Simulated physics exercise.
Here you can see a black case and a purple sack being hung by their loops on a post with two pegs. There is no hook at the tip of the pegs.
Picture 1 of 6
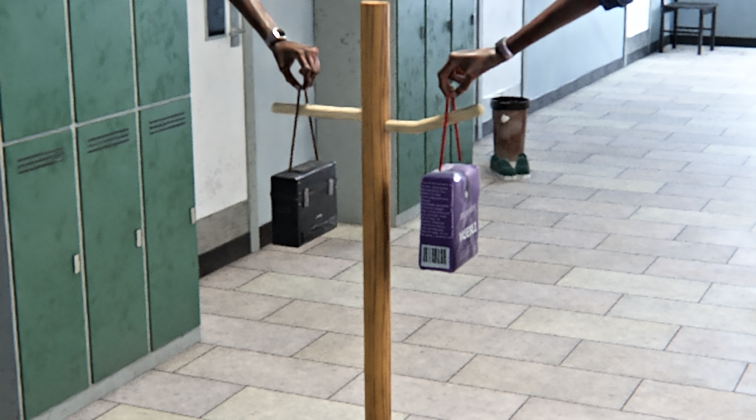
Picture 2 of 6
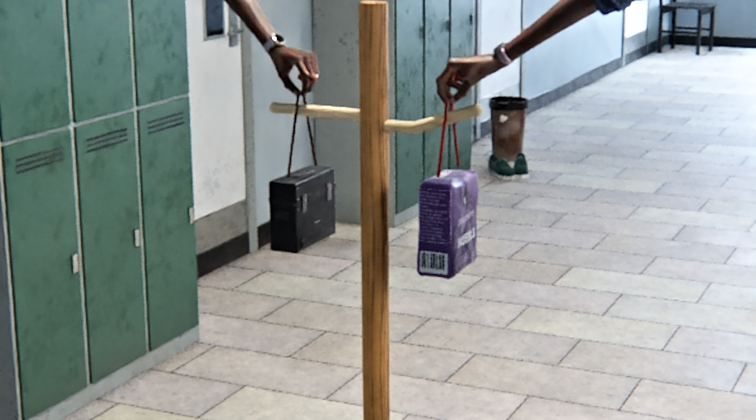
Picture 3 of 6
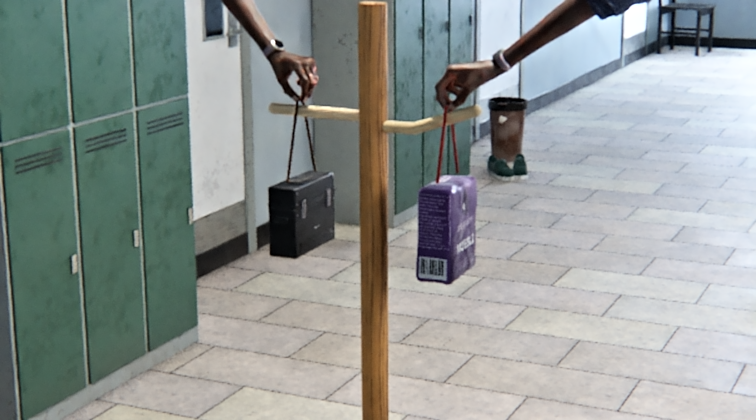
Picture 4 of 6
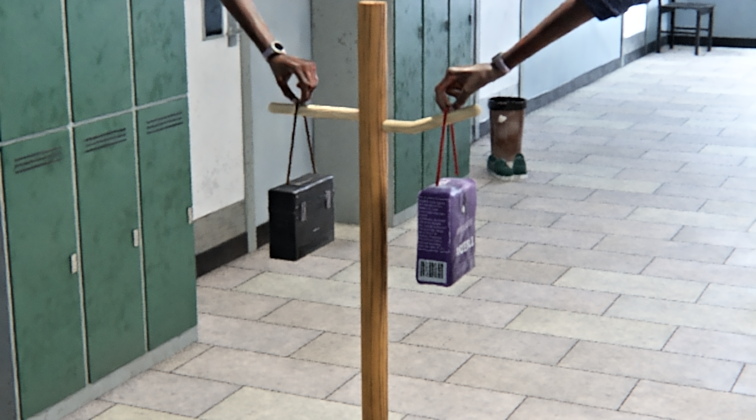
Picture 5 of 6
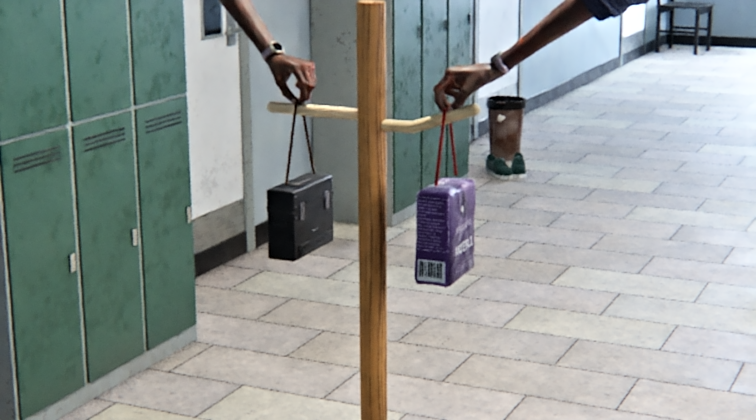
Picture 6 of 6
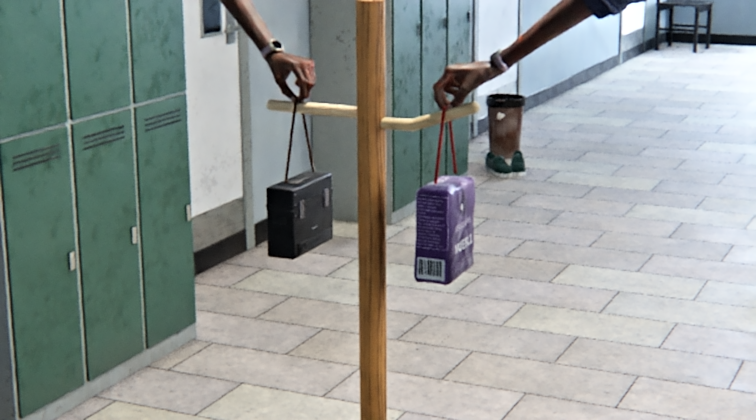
Two hands holding a black case and a purple sack by their loops at a wooden post's pegs, lowering them slightly.
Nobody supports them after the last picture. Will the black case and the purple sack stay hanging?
At the end, the black case ends up still hanging; the purple sack ends up still hanging.
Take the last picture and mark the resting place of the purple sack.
End point approx. (414, 240) px.
Then, 0.28 s past the final frame, black case on its peg near (301, 215); purple sack on its peg near (442, 236).
Then, 0.60 s past the final frame, black case on its peg near (299, 216); purple sack on its peg near (413, 239).
Then, 1.14 s past the final frame, black case on its peg near (301, 215); purple sack on its peg near (410, 239).
When it is over, black case on its peg near (299, 216); purple sack on its peg near (414, 240). The black case stays hanging and the purple sack holds on.
